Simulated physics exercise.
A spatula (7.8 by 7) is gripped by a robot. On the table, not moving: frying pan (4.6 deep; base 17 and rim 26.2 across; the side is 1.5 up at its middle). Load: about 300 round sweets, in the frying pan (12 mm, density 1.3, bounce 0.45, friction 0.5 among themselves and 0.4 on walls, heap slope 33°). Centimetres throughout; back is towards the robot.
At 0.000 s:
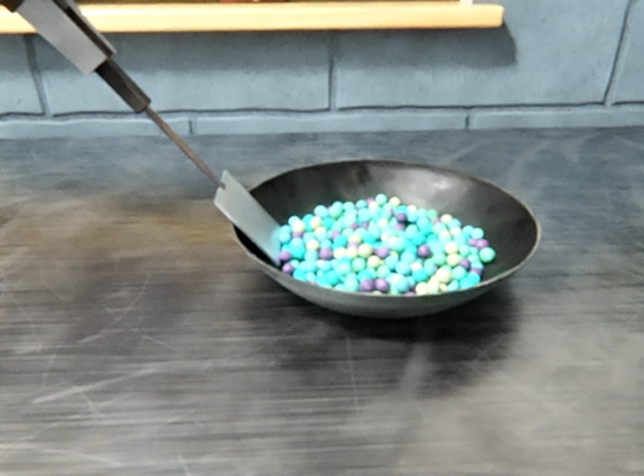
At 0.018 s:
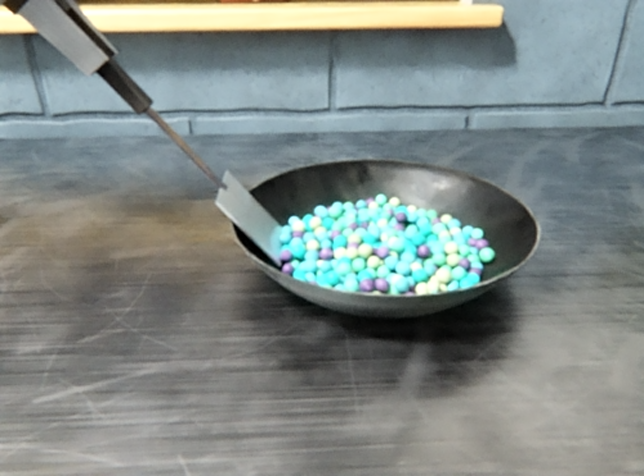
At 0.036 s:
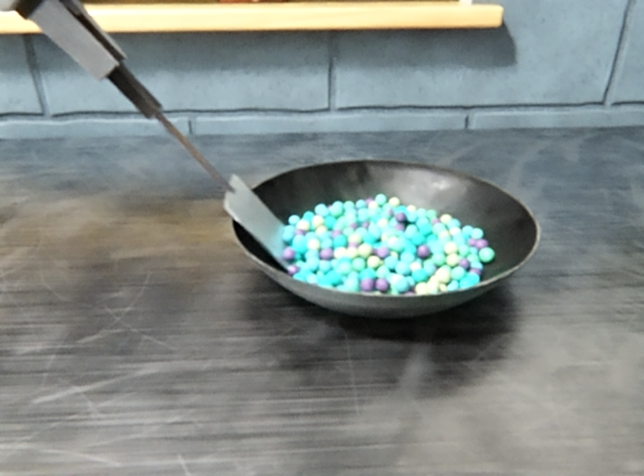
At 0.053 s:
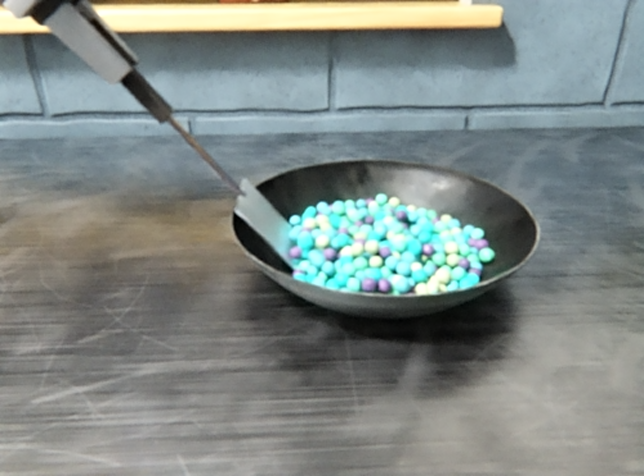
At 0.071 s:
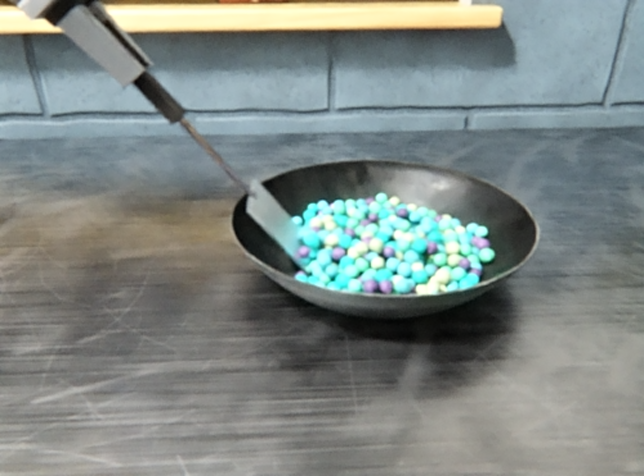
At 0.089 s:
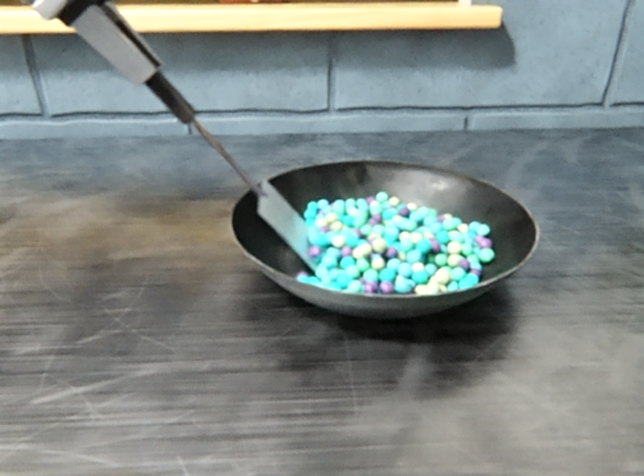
A robot-held spatula slid slowly rightward inside a dark frying pan on a table, nudging the near-left edge of a heap of turquoise, purple and pale yellow sweets a little, while the pan stayed still.
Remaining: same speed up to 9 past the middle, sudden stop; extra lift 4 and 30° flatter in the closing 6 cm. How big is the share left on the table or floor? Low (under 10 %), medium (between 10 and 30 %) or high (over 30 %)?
A low share, under 10 %, ends on the table or floor.
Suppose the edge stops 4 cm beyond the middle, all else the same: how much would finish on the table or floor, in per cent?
Then about 0 per cent.
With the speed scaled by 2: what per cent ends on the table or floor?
About 15 per cent.
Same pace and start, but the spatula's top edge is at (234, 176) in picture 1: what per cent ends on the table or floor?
About 5 per cent.
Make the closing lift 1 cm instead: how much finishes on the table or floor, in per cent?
Some 0 per cent.
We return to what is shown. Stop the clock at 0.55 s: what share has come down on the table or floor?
Some 5 per cent.
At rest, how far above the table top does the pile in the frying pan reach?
Roughly 5.0 cm.
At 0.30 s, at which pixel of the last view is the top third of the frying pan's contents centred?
Near (451, 226).
By 0.19 s, sloping 52°, highest piece 4 above the table; 295 in the frying pan.
By 0.30 s, sloping 41°, highest piece 5 above the table; 295 in the frying pan.
By 0.55 s, sloping 22°, highest piece 6 above the table; 280 in the frying pan, 14 on the table or floor, 1 on the blade or in flight.
By 1.60 s, sloping 22°, highest piece 5 above the table; 279 in the frying pan, 16 on the table or floor.
Final count, 279 in the frying pan, 16 on the table or floor. That is 5 % on the table or floor.
